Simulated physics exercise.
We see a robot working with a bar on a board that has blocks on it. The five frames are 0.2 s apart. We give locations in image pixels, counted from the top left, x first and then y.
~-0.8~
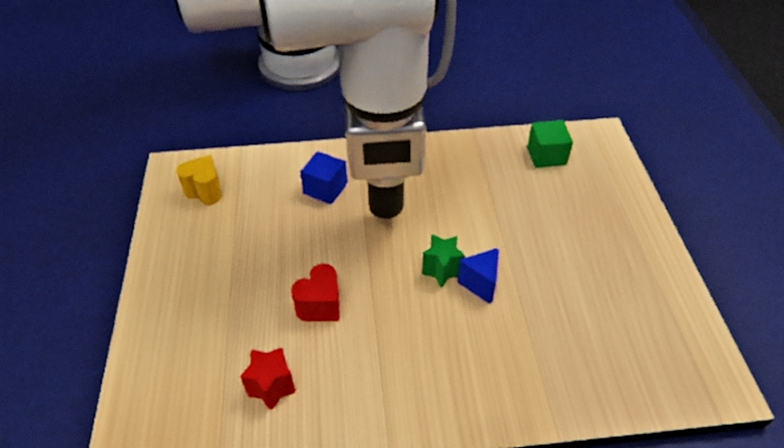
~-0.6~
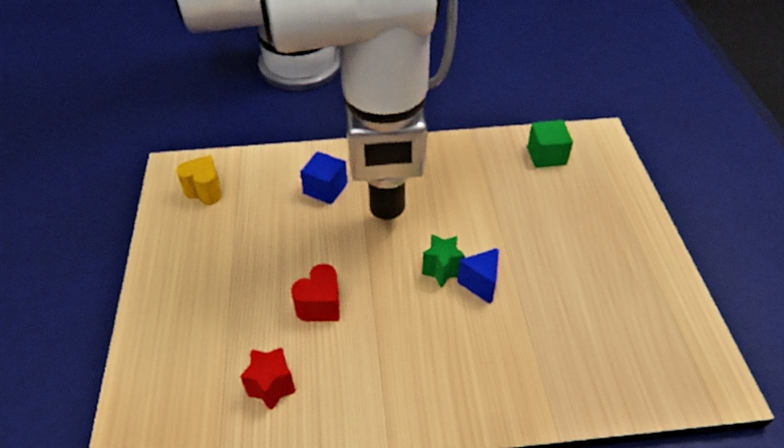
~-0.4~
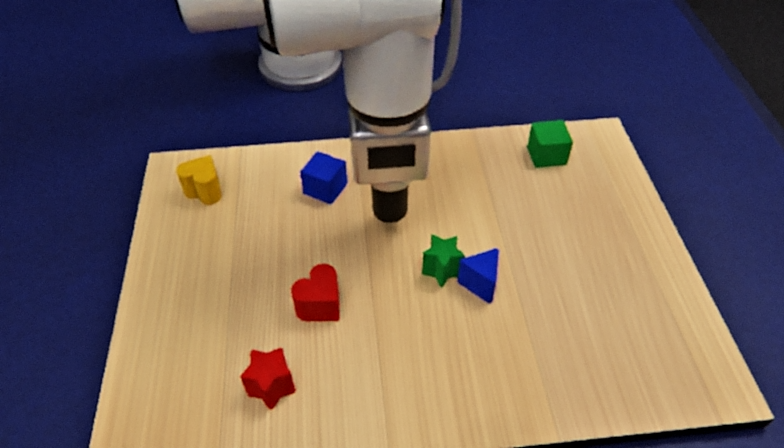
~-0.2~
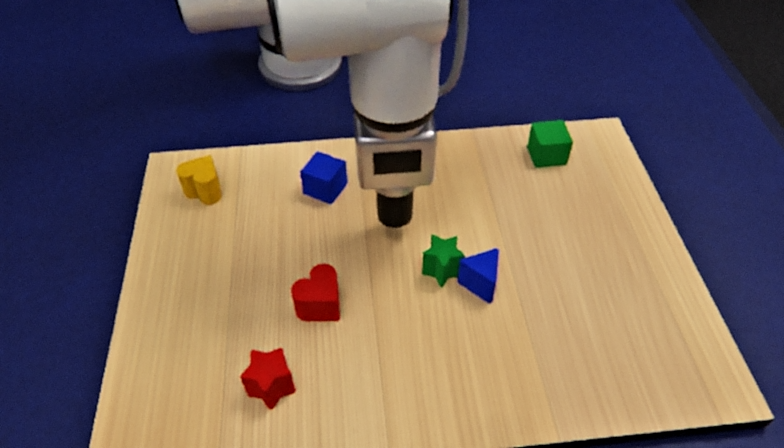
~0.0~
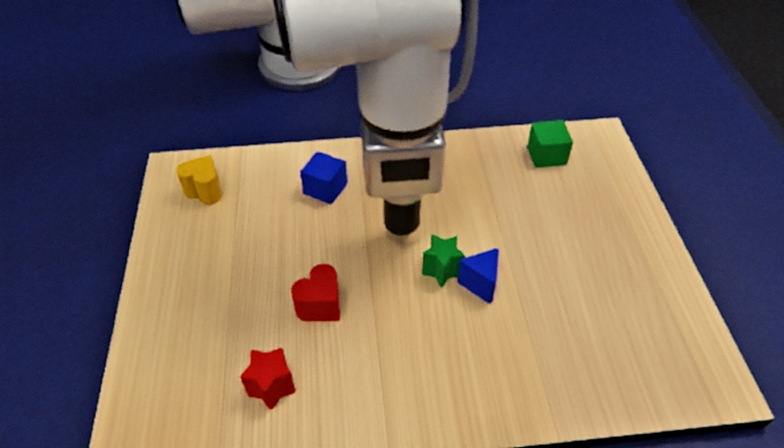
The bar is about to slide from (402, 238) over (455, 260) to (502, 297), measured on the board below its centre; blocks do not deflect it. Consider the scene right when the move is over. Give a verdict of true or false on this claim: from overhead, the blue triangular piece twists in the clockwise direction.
My answer: False.
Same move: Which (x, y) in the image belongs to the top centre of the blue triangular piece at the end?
My best guess is (519, 313).
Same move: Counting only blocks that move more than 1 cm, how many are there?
I predict two.
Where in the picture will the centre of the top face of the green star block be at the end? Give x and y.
So, by the moment the path ends, you'll find the top centre of the green star block at (478, 290).
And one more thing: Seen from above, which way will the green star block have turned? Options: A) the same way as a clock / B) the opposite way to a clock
The correct letter is A.
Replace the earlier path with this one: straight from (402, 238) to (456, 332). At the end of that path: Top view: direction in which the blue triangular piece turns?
The block turns counter-clockwise.
The first path, step by step. One third of the way, bar at (439, 237); green star block at (455, 260), turned 25° clockwise; blue triangular piece at (490, 271), turned 35° anticlockwise.
Two thirds of the way, bar at (474, 256); green star block at (471, 276), turned 80° clockwise; blue triangular piece at (506, 291), turned 50° anticlockwise.
At the end, bar at (505, 282); green star block at (478, 290), turned 130° clockwise; blue triangular piece at (519, 313), turned 35° anticlockwise.
